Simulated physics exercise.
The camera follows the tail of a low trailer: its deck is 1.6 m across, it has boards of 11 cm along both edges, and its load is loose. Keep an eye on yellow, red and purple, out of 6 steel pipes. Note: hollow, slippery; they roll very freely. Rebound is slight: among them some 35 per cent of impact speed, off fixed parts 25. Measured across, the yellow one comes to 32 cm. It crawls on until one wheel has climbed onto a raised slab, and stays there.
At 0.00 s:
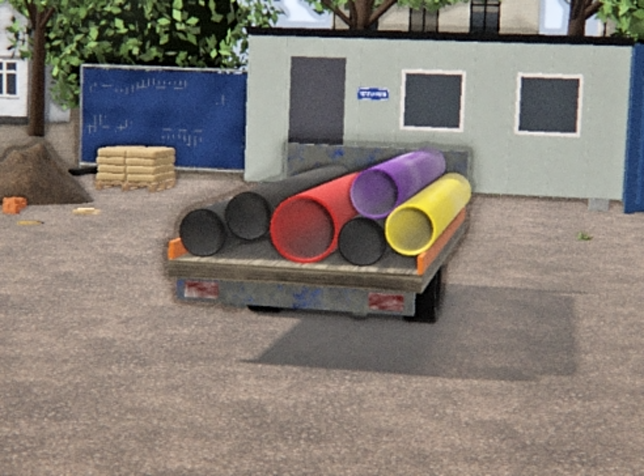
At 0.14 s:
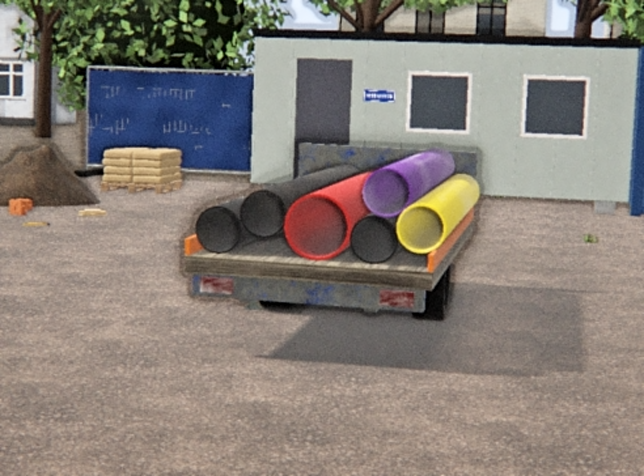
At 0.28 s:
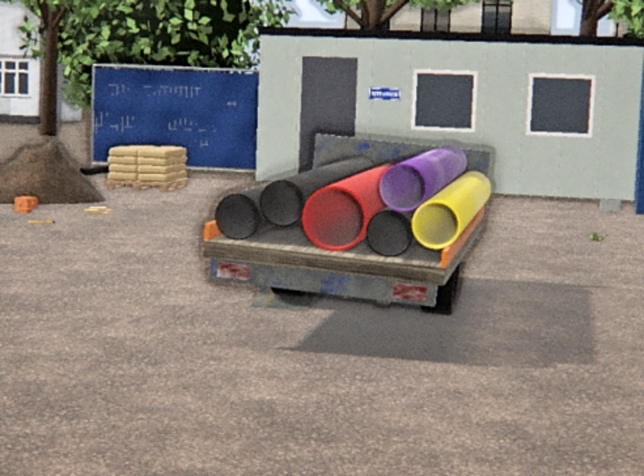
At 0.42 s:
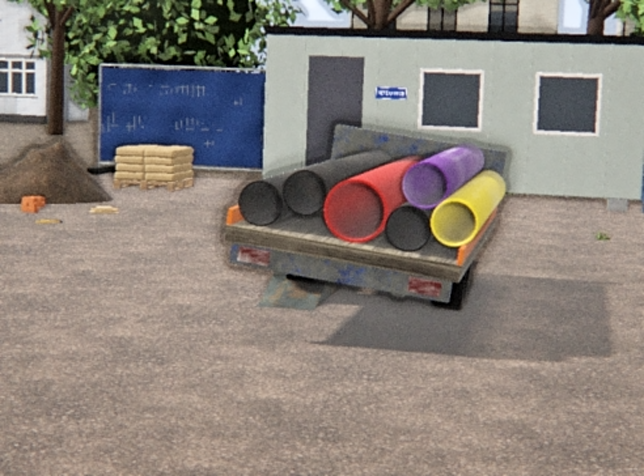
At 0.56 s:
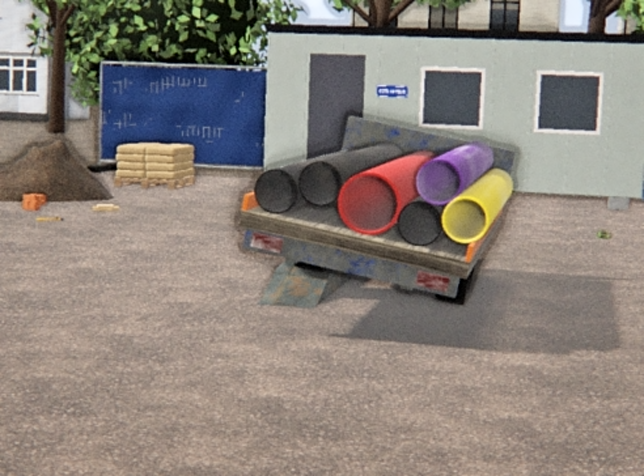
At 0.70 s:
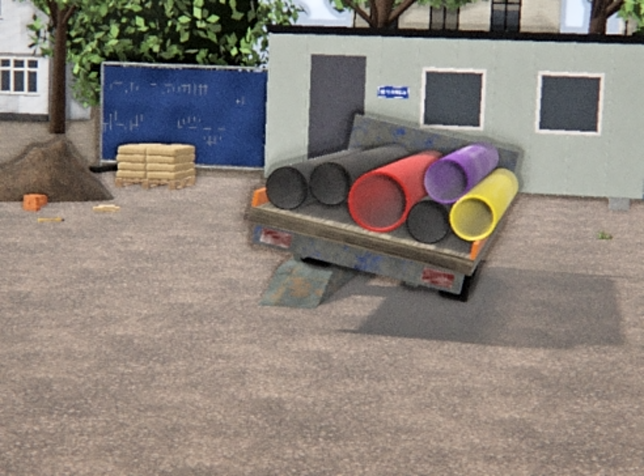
In a gravel yard, a low trailer loaded with loose pipes, including red, purple and yellow ones, started out level, then its deck tilted gradually down to the right as the view shifted slightly.
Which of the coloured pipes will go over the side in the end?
Yellow pipe will, red will not, purple will.
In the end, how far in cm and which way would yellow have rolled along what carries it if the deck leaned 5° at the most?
Roughly 0 cm, towards the right.
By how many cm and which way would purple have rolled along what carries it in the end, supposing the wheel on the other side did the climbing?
Leftwards, around 15 cm.
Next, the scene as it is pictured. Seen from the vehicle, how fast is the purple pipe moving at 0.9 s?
I'd put it near 0.3 m/s.
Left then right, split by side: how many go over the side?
Count by side - left 0, right 2.
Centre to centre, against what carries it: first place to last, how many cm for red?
Red 20.
Then, 0.9 s in, yellow is on the deck, 5 cm from the right edge, rolling right; red is on the deck, 70 cm from the right edge, rolling right; purple is up on others, 30 cm from the right edge, rolling right; 0 off so far.
Then, 1.1 s in, yellow is dropping off the right side; red is on the deck, 65 cm from the right edge, rolling right; purple is up on others, 20 cm from the right edge, rolling right; 1 off so far.
Then, 1.3 s in, yellow is dropping off the right side; red is on the deck, 55 cm from the right edge, rolling left; purple is up on others, 5 cm from the right edge, rolling right; 1 off so far.
Then, 1.5 s in, yellow is down on the right; purple is dropping off the right side; still the same for red; 2 off so far.
In the end (5.2 s), yellow is down on the right; red is on the deck, 55 cm from the right edge; purple is on the ground to the right; 2 off so far.
